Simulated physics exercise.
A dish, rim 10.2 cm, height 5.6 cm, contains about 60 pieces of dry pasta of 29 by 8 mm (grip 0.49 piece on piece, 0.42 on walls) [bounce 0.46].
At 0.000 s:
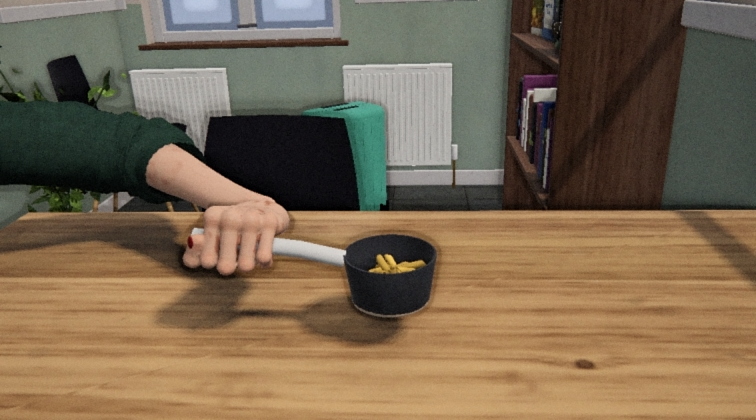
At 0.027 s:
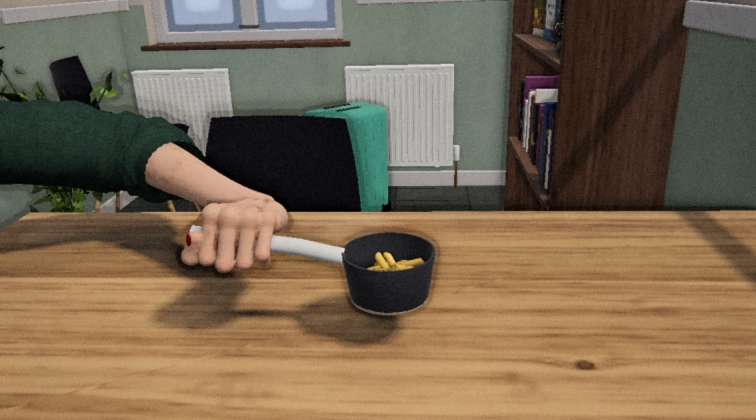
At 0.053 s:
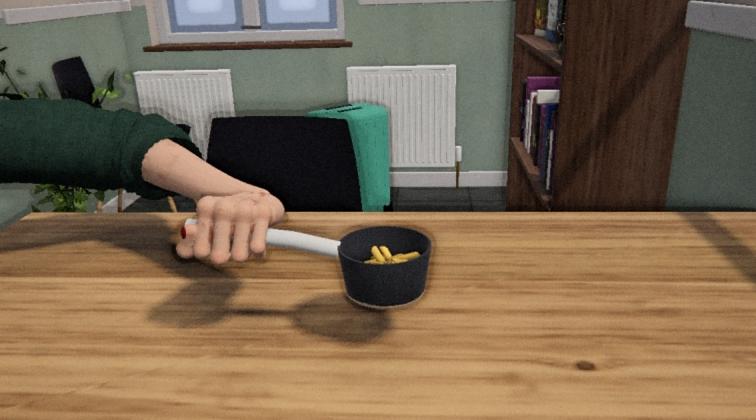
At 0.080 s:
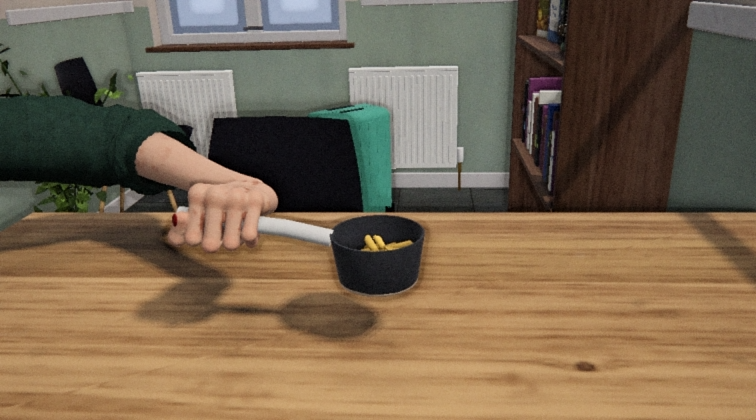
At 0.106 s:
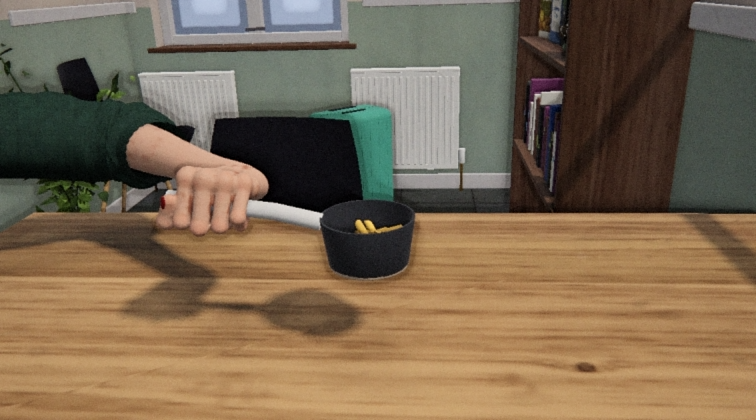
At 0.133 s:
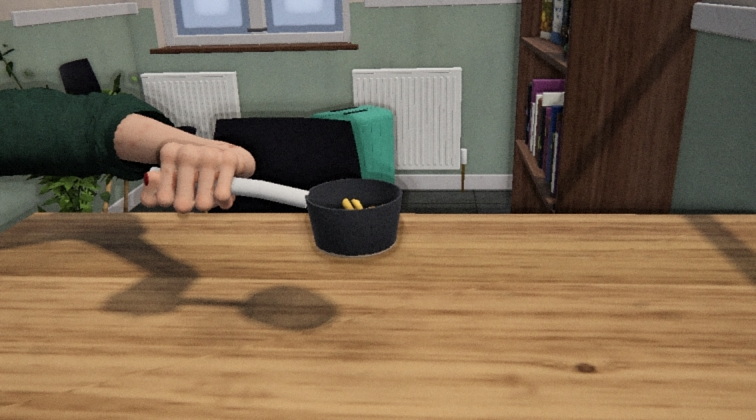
A hand in a dark green sleeve held a small dark pan of yellow pasta by its white handle over a wooden table, then lifted it level, up and to the left, gradually picking up speed.
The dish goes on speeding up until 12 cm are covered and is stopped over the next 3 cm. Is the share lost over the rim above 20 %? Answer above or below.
Share that leaves it, set against 20 %: Above.
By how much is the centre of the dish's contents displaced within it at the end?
Some 1.0 cm.
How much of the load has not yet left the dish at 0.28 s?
About 90 per cent.
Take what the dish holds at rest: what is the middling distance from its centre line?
About 3.0 cm.
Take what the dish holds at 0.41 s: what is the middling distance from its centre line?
Some 3.5 cm.
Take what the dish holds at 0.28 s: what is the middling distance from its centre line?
About 3.5 cm.
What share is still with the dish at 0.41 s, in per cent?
Some 60 per cent of the load.
Then, at 0.28 s, dish 90 %, in the air 10 %; middle of the pieces not yet landed near (291, 129).
After 0.41 s, dish 60 %, in the air 40 %; middle of the pieces not yet landed near (279, 161).
Then, at 0.52 s, fallen left of where it stops 10 %, dish 60 %, in the air 30 %; middle of the pieces not yet landed near (285, 206).
Then, at 0.63 s, fallen left of where it stops 40 %, dish 60 %; middle of the pieces not yet landed near (311, 188).
By 1.0 s all is still; fallen left of where it stops 40 %, dish 60 %.
